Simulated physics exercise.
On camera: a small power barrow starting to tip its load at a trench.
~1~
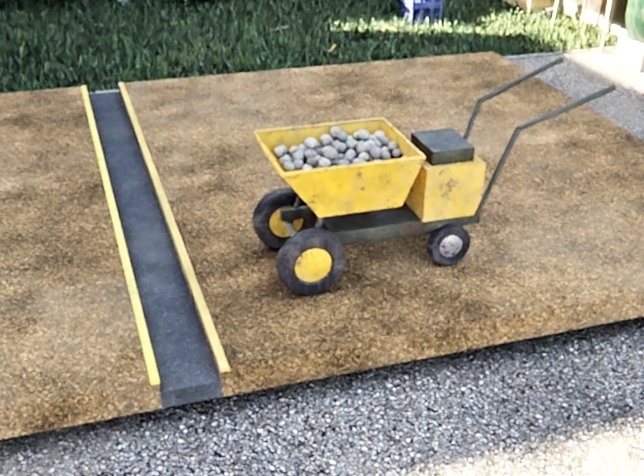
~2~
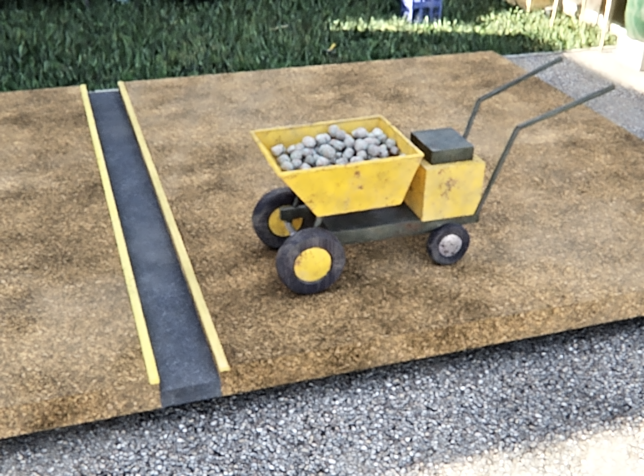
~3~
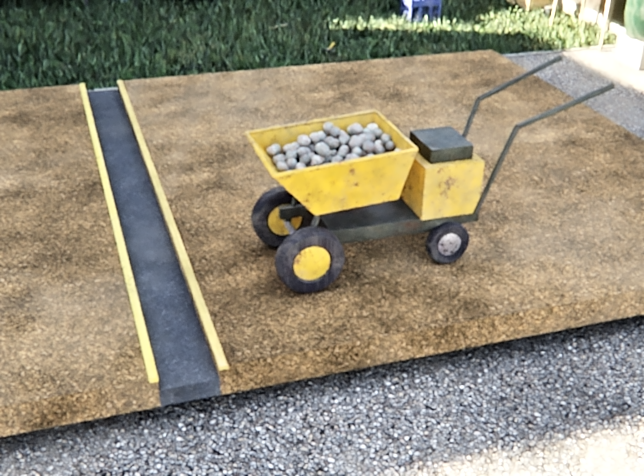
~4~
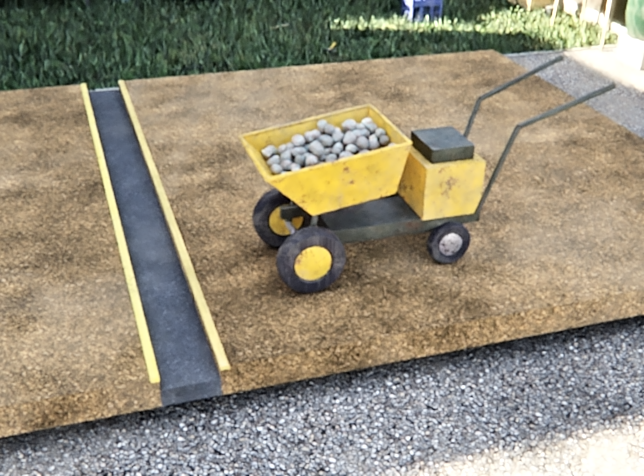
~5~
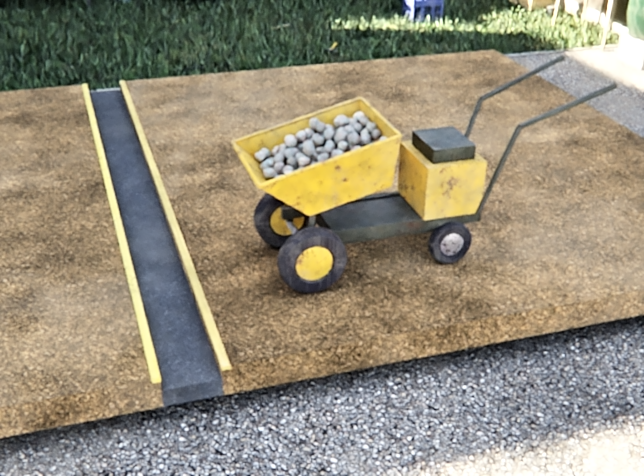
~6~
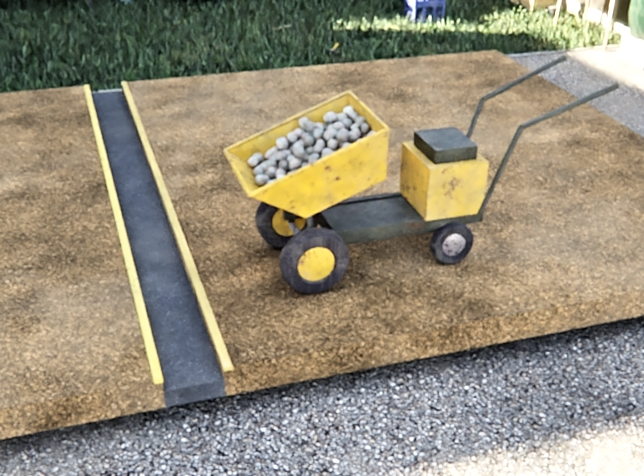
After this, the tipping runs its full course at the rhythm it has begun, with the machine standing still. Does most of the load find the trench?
It catches the larger part.
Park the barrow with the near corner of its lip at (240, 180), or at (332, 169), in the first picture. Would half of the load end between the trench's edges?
One: Less than half. Two: Less than half.
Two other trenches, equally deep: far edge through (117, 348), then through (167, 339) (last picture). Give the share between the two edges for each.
In turn 80 and 50 in a hundred.
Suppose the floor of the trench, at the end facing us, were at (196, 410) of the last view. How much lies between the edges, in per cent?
Some 90 per cent.
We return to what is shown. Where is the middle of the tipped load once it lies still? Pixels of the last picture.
Roughly at (165, 285).
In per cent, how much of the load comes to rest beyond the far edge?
Roughly 10 in a hundred.
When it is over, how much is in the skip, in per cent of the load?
It comes to 20 per cent or so.
Just after the last frame, skip tipped steeply; every one in the skip.
A moment on, skip tipped right over; roughly two thirds in the skip; just a few short of the trench; roughly a quarter in or heaped over the trench; just a few beyond it; just a few falling.
Further on, skip tipped right over; roughly a quarter in the skip; about a tenth short of the trench; roughly two thirds in or heaped over the trench; about a tenth beyond it.
When it is over, skip tipped right over; roughly a quarter in the skip; about a tenth short of the trench; roughly two thirds in or heaped over the trench; about a tenth beyond it.
